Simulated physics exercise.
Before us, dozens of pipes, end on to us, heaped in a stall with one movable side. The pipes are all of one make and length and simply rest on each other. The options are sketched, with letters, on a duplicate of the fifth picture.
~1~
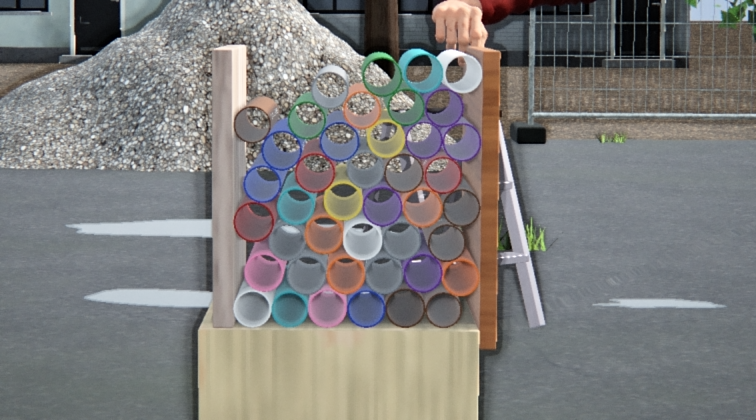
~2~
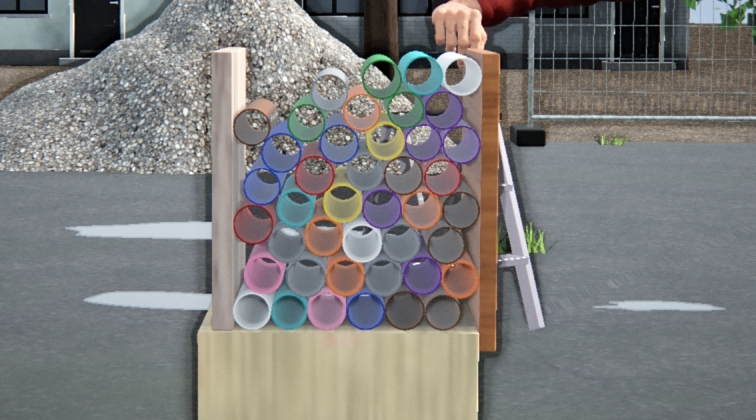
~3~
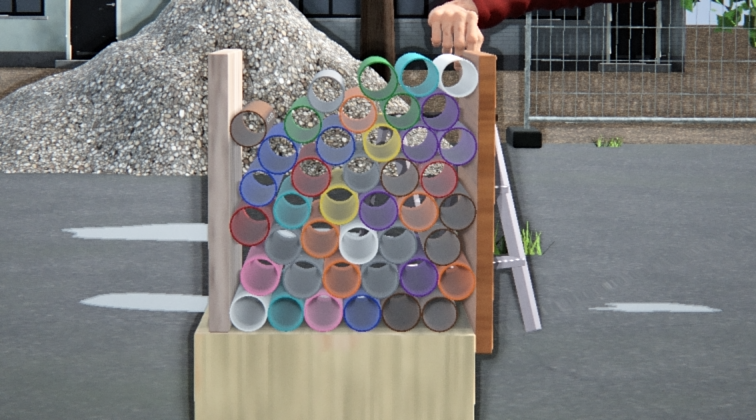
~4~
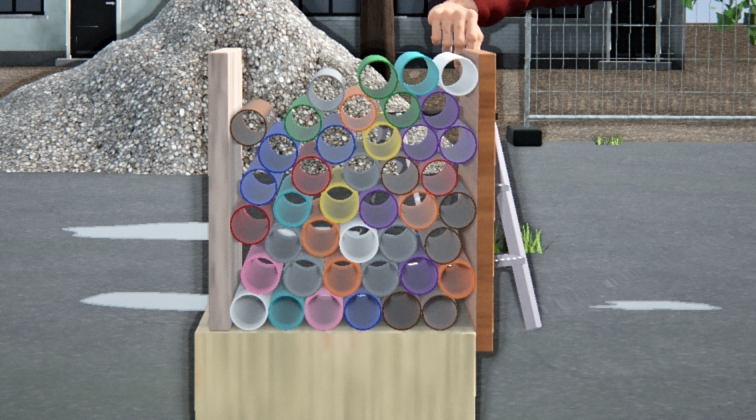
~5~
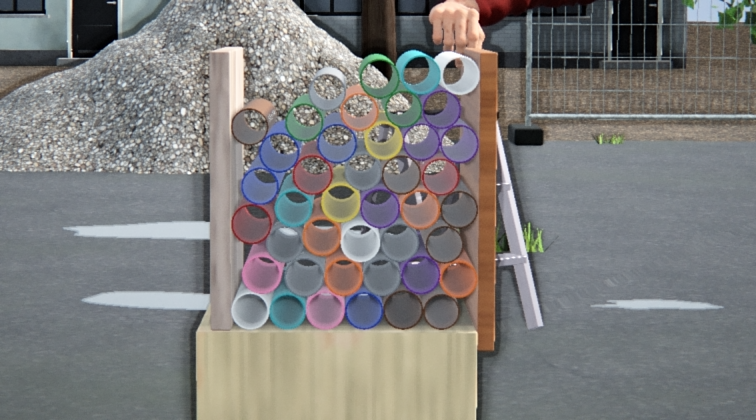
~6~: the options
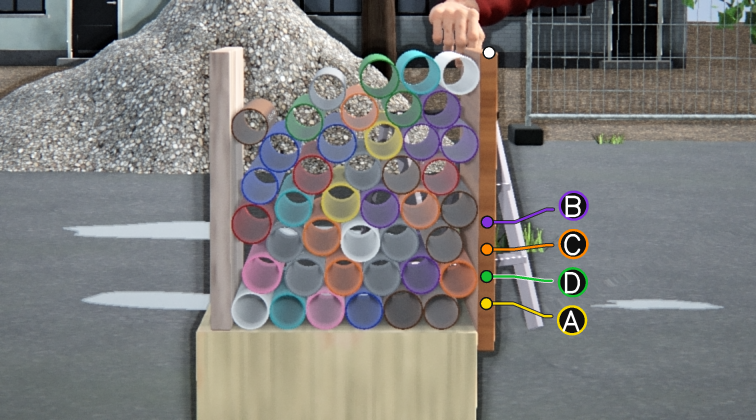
On a paved yard before a gravel heap, colourful pipes lie stacked between upright boards on a pale block while a hand rests atop the right-hand board; the view shifts very slightly, and the pile stays essentially still.
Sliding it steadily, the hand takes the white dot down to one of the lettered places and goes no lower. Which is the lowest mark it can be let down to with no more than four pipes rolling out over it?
Mark B is as low as it can go.
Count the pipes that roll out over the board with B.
At B the number is four.
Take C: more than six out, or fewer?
At C, more than six.
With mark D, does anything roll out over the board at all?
At D: Yes.
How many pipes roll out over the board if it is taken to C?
It comes to nine.
On the marked copy, A at (486, 303); B at (487, 222); C at (487, 249); D at (486, 277); the white dot at (489, 52).
Taking B. A third of the way, top of the board (479, 125).
Two thirds of the way, top of the board (478, 206).
When it is over, top of the board (478, 221), four out over the board.
As for the rest, A more than four out over the board; C more than four out over the board; D more than four out over the board.
